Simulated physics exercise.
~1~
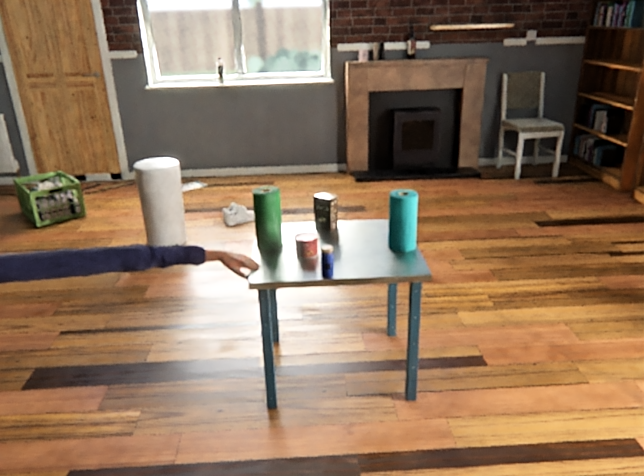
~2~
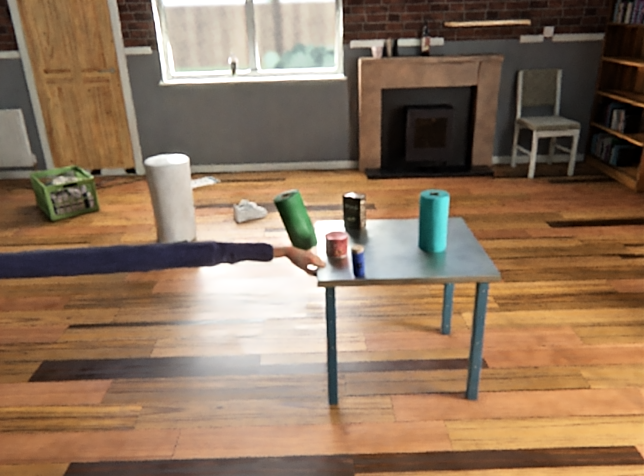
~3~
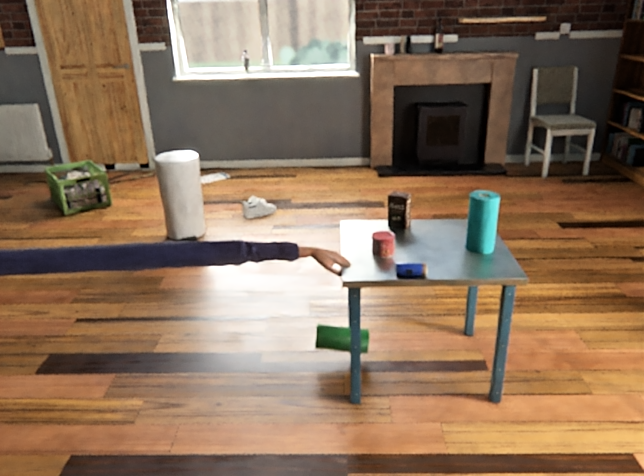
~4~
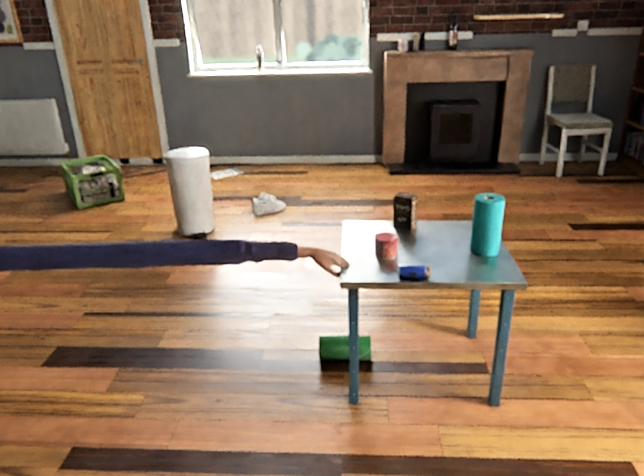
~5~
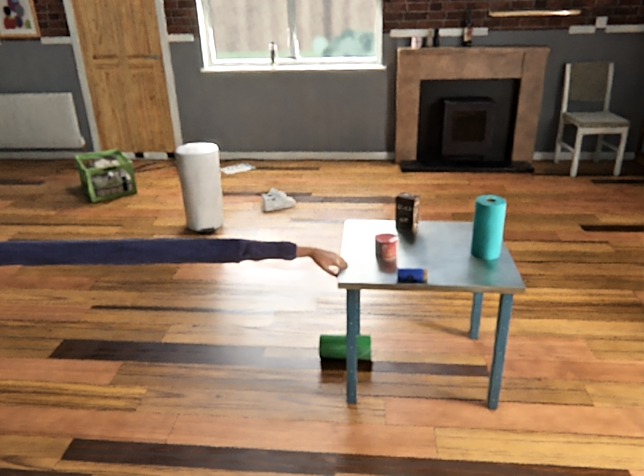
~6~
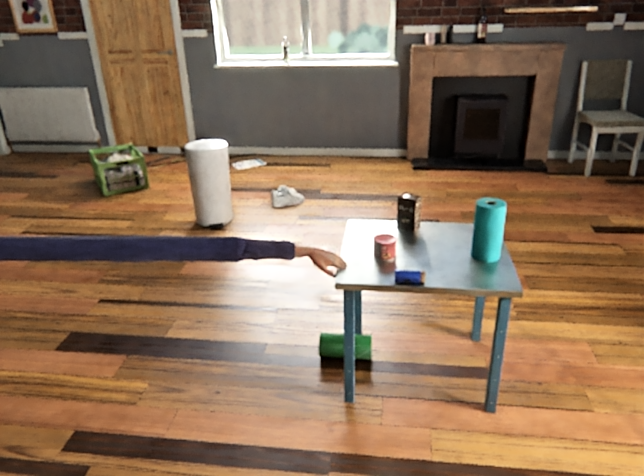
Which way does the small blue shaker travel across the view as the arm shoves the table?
It moves to the right along with the table, and ends up lying on its side on the tabletop.
